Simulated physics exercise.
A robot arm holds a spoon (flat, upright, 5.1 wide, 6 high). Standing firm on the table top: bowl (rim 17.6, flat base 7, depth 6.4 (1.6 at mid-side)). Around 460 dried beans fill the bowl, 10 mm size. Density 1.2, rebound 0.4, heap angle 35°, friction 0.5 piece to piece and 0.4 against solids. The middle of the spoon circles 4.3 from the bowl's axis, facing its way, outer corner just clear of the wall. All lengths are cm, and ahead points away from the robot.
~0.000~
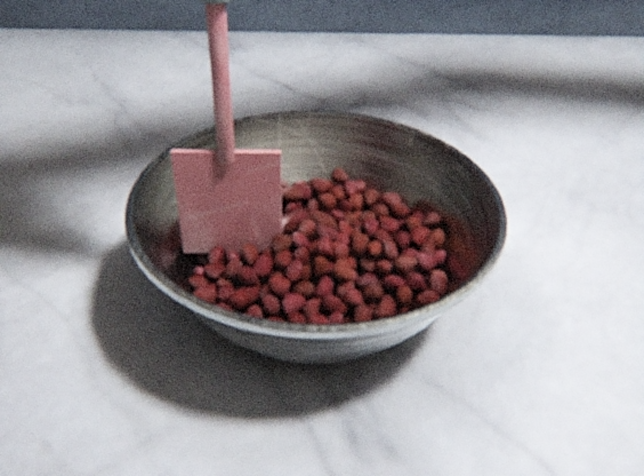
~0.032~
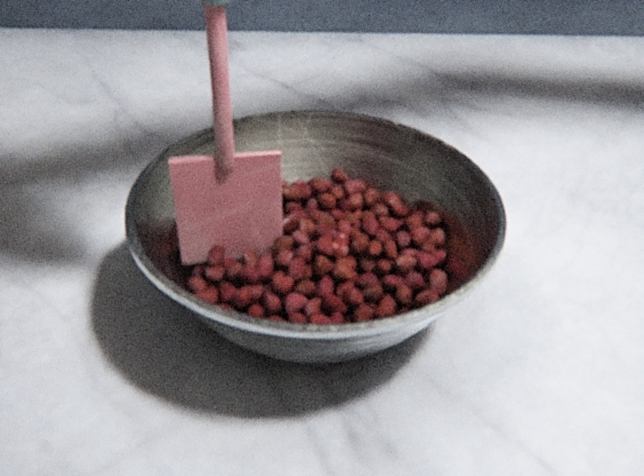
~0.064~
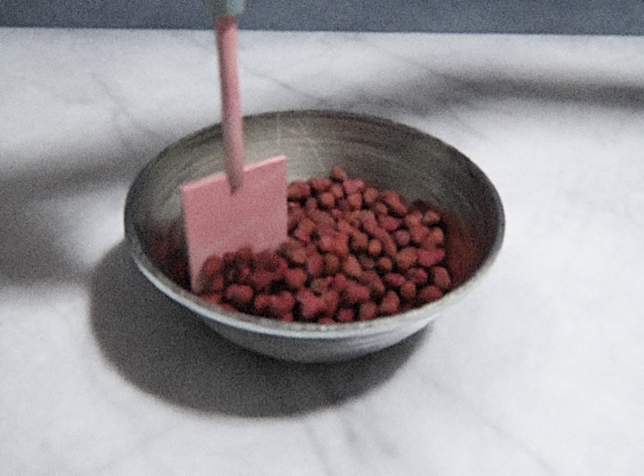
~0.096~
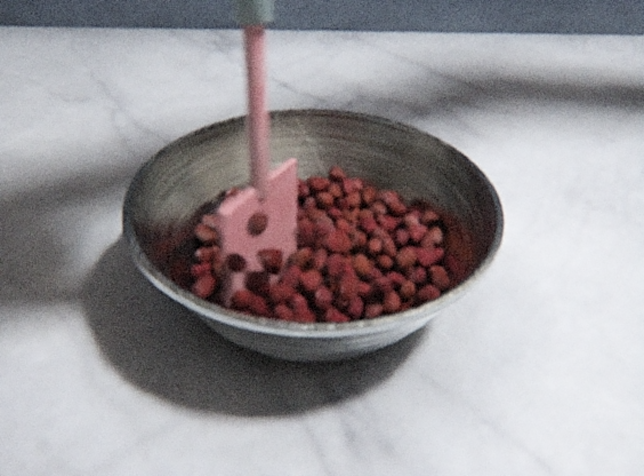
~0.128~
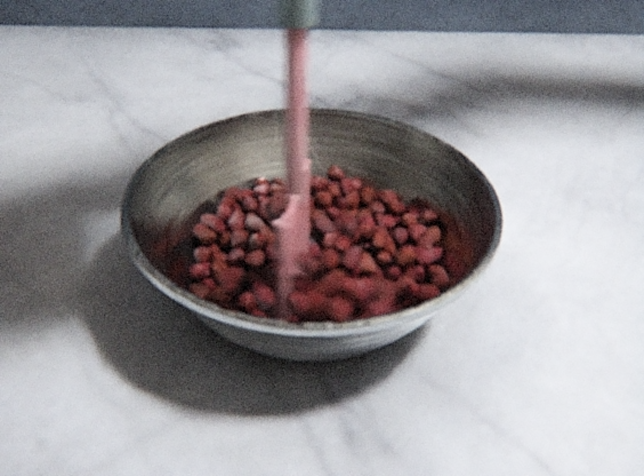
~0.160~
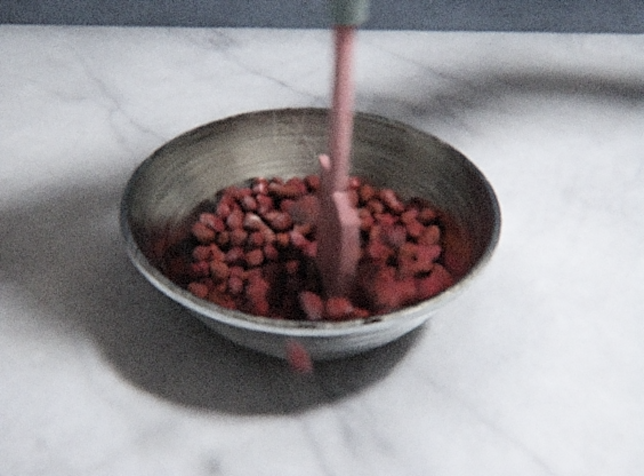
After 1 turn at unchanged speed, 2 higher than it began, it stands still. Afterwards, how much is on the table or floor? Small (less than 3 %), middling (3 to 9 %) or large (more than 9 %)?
A middling share, 3 to 9 %, ends on the table or floor.
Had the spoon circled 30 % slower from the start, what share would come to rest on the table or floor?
In that case some 0 per cent.
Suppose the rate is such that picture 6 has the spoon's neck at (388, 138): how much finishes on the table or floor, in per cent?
About 10 per cent.
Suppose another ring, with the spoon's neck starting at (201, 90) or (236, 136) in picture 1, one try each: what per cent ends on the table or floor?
Some 0 and 10 per cent.
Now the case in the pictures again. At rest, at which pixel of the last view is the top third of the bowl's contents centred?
Near (312, 229).
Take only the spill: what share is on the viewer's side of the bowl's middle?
Roughly 30 per cent.
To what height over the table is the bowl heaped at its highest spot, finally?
Some 5.5 cm.
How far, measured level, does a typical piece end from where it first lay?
Some 0 cm.
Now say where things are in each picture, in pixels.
In the first frame, spoon neck at (224, 122), 0° round; upper third of the load around (324, 242), from x 200 to 440, top at y 175; 456 in the bowl.
In the second frame, spoon neck at (223, 126), 9° round; upper third of the load around (323, 242), from x 200 to 435, top at y 175.
In the third frame, spoon neck at (233, 141), 32° round; upper third of the load around (321, 249), from x 200 to 440, top at y 175.
In the fourth frame, spoon neck at (258, 153), 55° round; upper third of the load around (324, 247), from x 200 to 440, top at y 175.
In the fifth frame, spoon neck at (296, 158), 78° round; upper third of the load around (336, 244), from x 195 to 440, top at y 175; 455 in the bowl, 1 in flight or on the tool.
In the sixth frame, spoon neck at (338, 156), 101° round; upper third of the load around (355, 244), from x 195 to 440, top at y 175; 454 in the bowl, 2 in flight or on the tool.
After 0.30 s, 199° round, highest piece 8 above the table; 445 in the bowl, 5 on the table or floor, 6 in flight or on the tool.
After 0.43 s, 297° round, highest piece 8 above the table; 438 in the bowl, 17 on the table or floor, 1 in flight or on the tool.
After 0.70 s, 0° round, highest piece 7 above the table; 434 in the bowl, 22 on the table or floor.
After 1.40 s, 0° round, highest piece 5 above the table; 434 in the bowl, 22 on the table or floor.
At rest, 434 in the bowl, 22 on the table or floor. That is 5 % on the table or floor.
